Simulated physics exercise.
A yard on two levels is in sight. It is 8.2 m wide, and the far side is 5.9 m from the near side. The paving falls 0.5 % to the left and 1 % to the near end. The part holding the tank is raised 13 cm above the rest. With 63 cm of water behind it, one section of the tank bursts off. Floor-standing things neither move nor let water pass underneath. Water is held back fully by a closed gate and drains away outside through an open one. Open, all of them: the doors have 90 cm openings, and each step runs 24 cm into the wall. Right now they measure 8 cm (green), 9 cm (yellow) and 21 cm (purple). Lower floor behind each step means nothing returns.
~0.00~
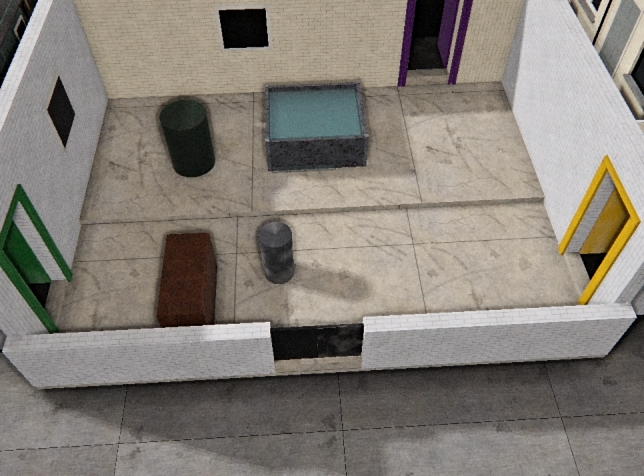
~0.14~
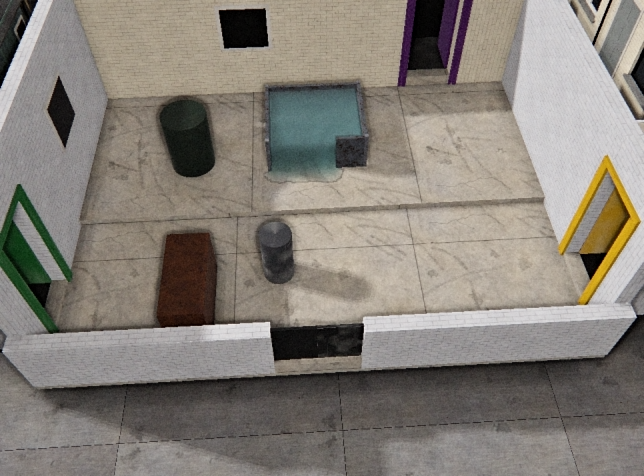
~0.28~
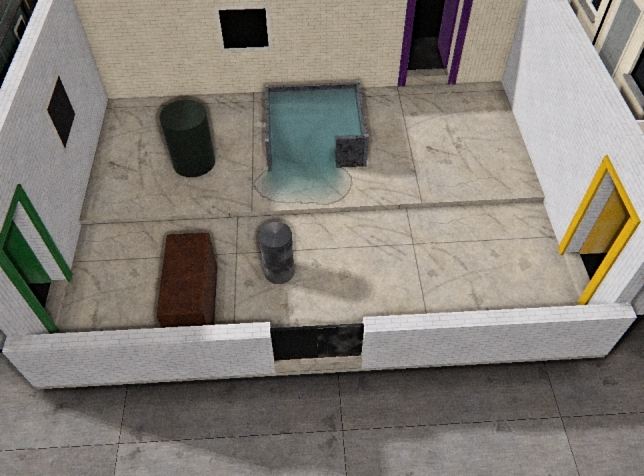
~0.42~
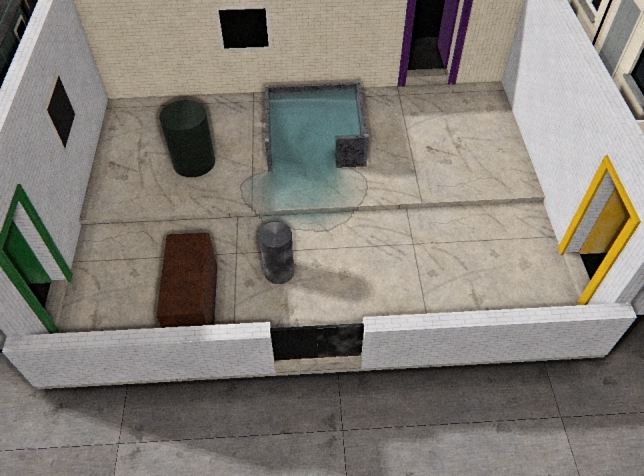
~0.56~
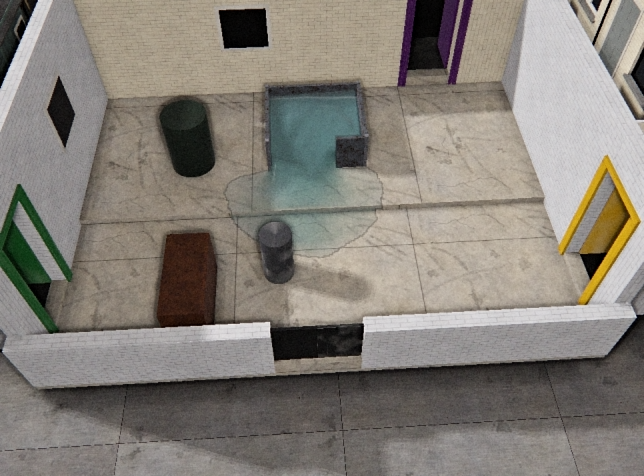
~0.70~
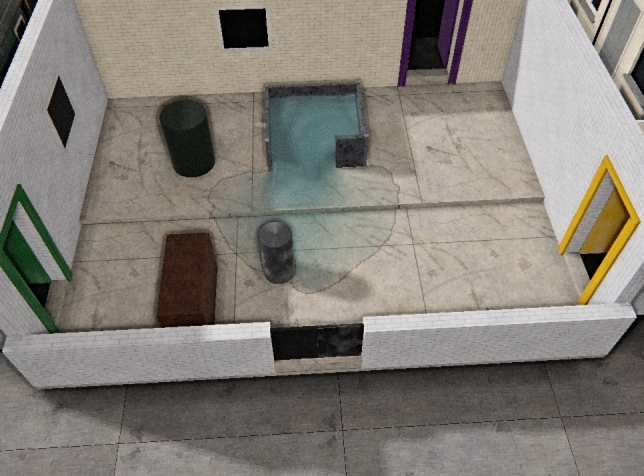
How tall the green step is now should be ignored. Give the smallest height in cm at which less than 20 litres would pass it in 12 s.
Roughly 7.5 cm.
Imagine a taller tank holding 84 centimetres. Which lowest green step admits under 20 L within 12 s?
It would take a step of about 11.0 cm.
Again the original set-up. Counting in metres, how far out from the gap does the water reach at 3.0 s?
5.6 metres.
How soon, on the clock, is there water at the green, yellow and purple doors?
Arrival: Green 2.4 s, yellow 3.2 s, purple not in the 12 s.
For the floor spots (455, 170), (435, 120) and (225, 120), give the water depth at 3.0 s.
In that order: 0, 0 and 0 cm.
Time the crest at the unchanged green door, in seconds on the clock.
Peak time: About 2.8 s.
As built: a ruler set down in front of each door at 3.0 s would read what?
Depths, in cm - green: 9, yellow: 2, purple: 0.
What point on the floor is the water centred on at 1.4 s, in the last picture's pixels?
It lies near (306, 188) in the last picture.
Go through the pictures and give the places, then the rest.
The first picture shows the tank at (315, 114) is whole and still, 63 cm deep; the green door at (39, 269) is dry.
In the second picture, the gap is at (303, 157), the front 0.3 m out at (293, 180); the back of the tank holds 63 cm.
In the third picture, water pours out at (303, 159) and has run 0.8 m, to (317, 201); about 11 cm deep outside, 62 cm at the back.
In the fourth picture, water pours out at (303, 160) and has run 1.3 m, to (312, 227); about 8 cm deep outside, 56 cm at the back.
In the fifth picture, the gap is at (303, 160), the front 1.9 m out at (303, 252); the back of the tank holds 53 cm.
In the sixth picture, water pours out at (303, 160) and has run 2.6 m, to (309, 288); about 5 cm deep outside, 52 cm at the back; the green door at (39, 269), 4.8 m from the gap, is still 2.9 m from the nearest water.
After 1.4 s water covers 25 % of the floor, deepest (32 cm) near (278, 254); it has not reached the green door.
After 3.0 s water covers 40 % of the floor, deepest (23 cm) near (268, 351); 9 cm at the green door, 1 litre in over its 8 cm step.
After 12.0 s water covers 50 % of the floor, deepest (13 cm) near (220, 343); 9 cm at the green door, 15 litres in over its 8 cm step.
At the green door as built, the water arrived by 2.4 s and peaked near 11 cm at 2.8 s.
Run again over the same 12 s with other heights there, 36 litres in over 6.5 cm, 7 litres over 9 cm. The limit of 20 litres is kept from about 7.5 cm up.
